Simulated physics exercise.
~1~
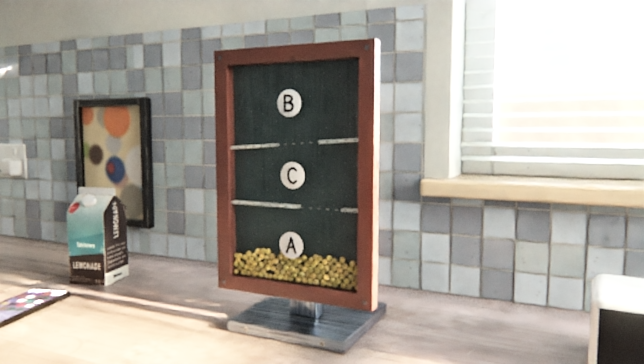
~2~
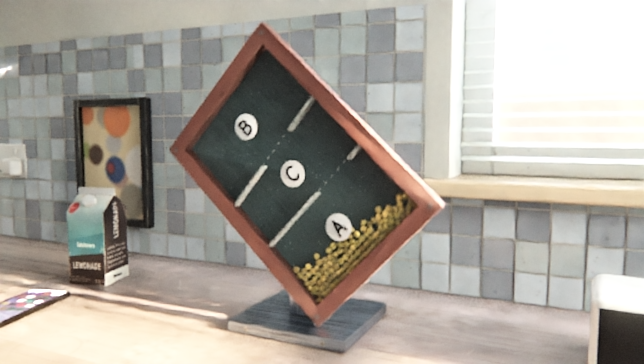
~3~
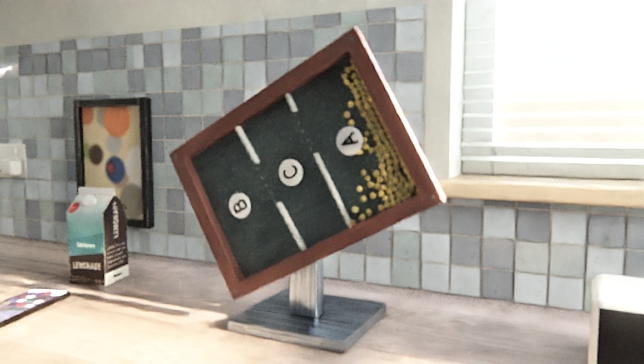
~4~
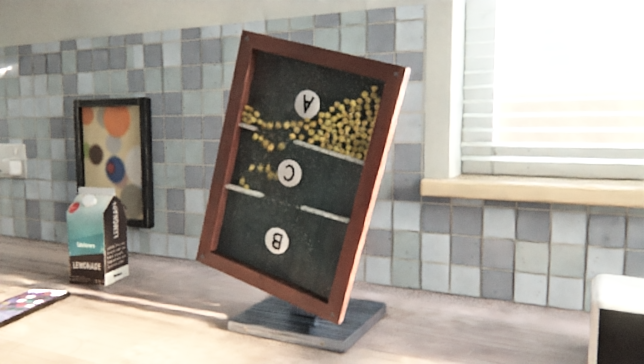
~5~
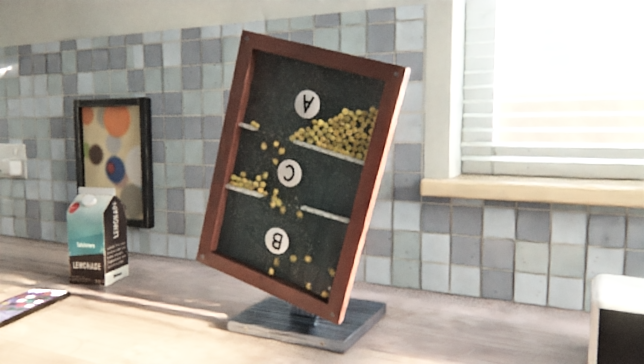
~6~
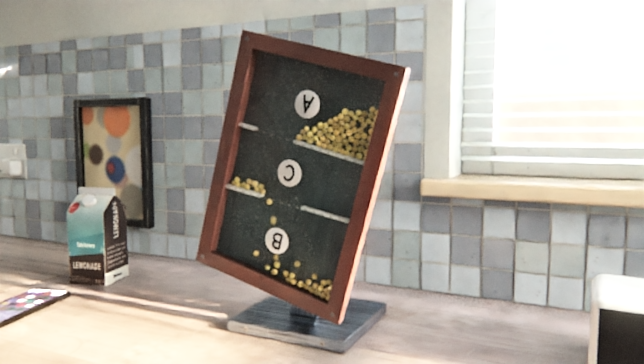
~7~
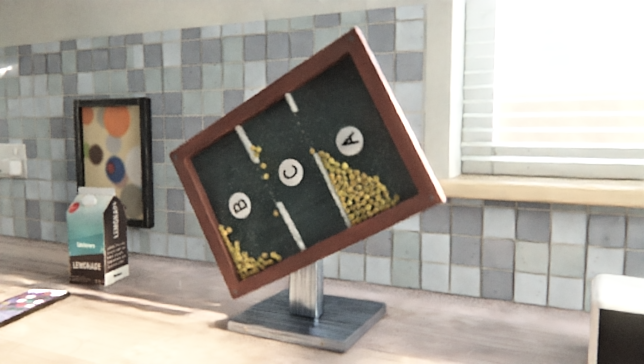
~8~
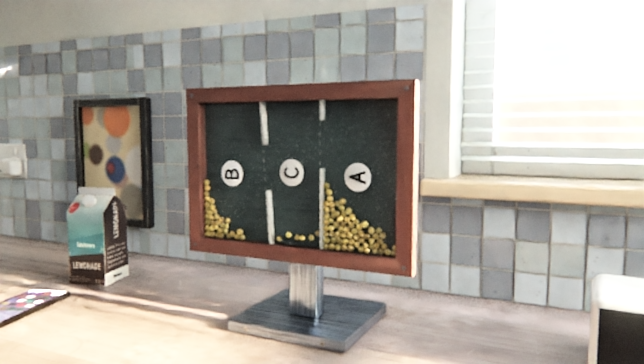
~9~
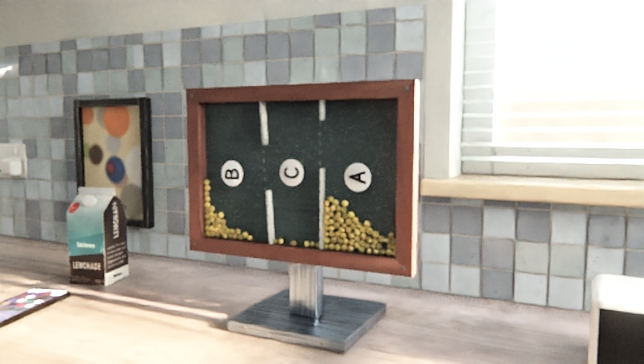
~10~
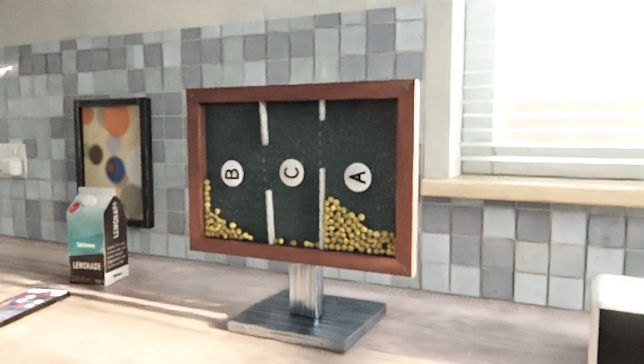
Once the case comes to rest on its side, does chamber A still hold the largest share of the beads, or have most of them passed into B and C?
Chamber A still holds the largest share, in a big heap at the right. B has a smaller pile at the left, and only a few beads lie in C between them.
